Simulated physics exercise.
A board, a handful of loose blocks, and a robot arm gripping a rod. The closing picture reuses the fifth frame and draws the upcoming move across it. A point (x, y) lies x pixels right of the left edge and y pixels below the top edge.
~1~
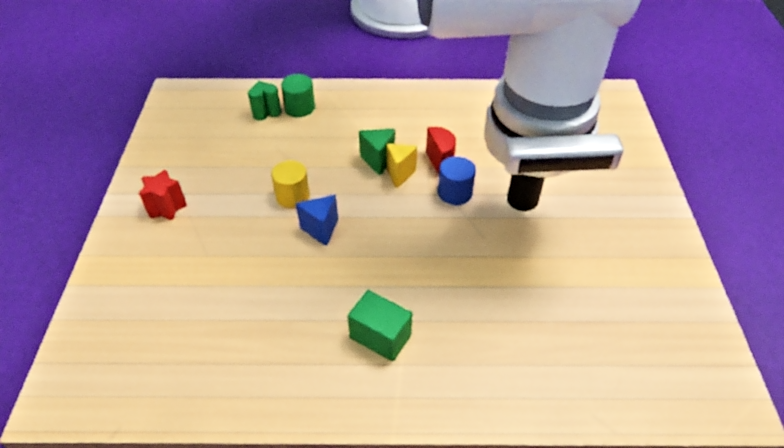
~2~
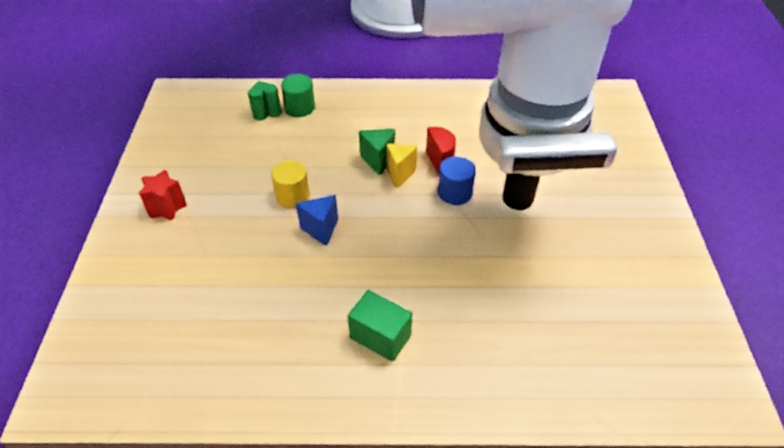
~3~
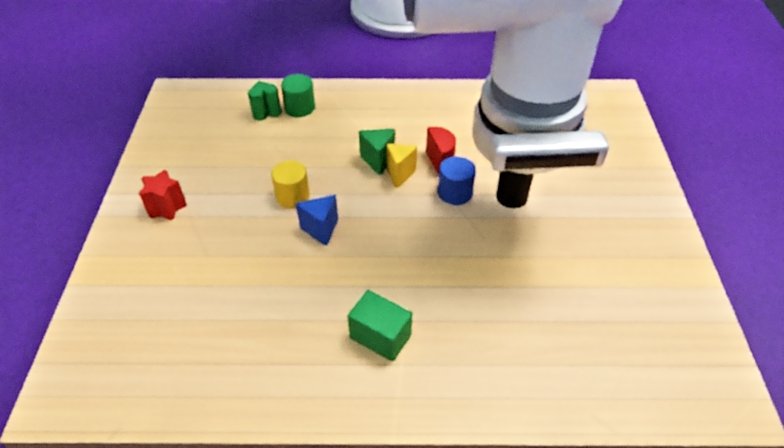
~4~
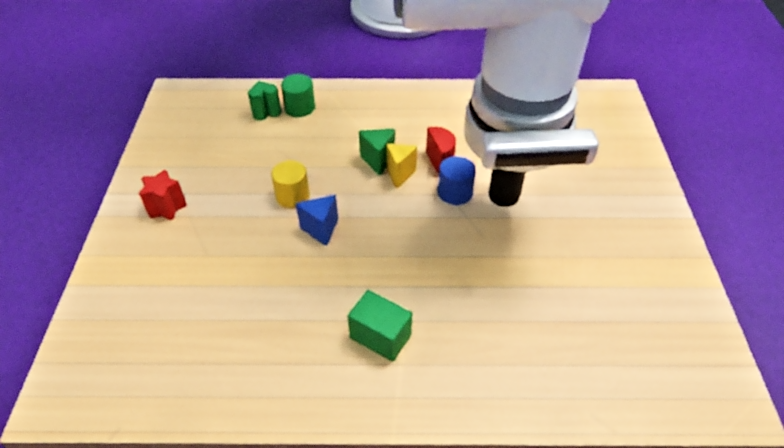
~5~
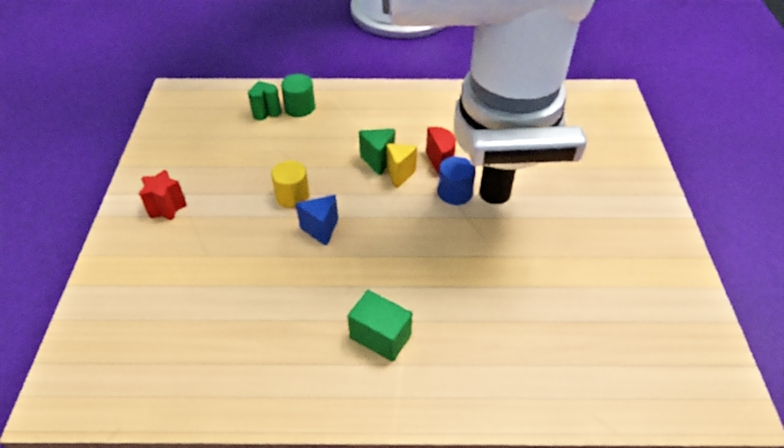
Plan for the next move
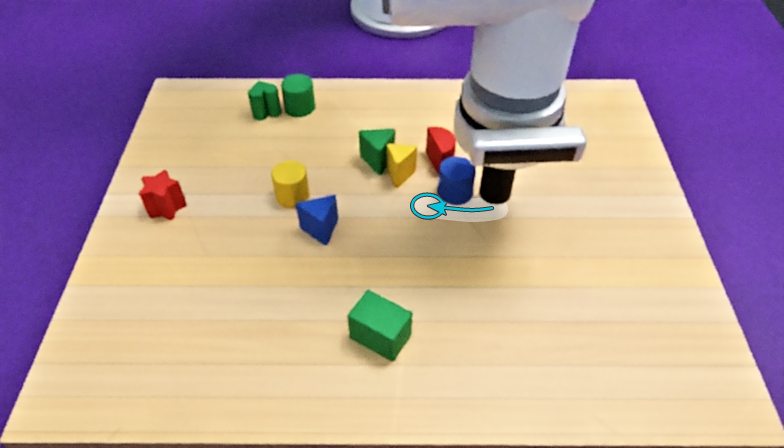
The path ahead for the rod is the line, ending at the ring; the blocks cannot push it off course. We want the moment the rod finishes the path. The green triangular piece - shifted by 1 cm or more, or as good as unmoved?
Same place.
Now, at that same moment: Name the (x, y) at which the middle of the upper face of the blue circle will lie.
Its top face will be centred at roughly (425, 157).
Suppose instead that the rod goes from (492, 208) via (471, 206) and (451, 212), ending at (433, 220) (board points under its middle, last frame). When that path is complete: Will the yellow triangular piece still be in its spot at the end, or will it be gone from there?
The yellow triangular piece will stay where it is.
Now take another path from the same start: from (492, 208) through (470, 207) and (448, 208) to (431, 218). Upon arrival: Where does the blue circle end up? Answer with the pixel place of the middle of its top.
In the picture, it is at (433, 162).
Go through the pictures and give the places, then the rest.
The first picture shows rod's lower end at (523, 200); green triangular piece at (378, 136); red D-shaped block at (443, 137); blue circle at (458, 168).
The second picture shows rod at (518, 199); blocks still.
The third picture shows rod at (512, 198); blocks still.
The fourth picture shows rod at (504, 196); blocks still.
The fifth picture shows rod at (495, 194); green triangular piece at (378, 136); red D-shaped block at (443, 137); blue circle at (458, 168).
Drawn move, from (492, 208) through (471, 210) and (449, 208) to (428, 206).
What follows on the original path. Halfway along, rod at (461, 195); blue circle at (444, 163).
At the end, rod at (429, 191); green triangular piece still; red D-shaped block at (441, 133), turned 15° clockwise; blue circle at (425, 157).
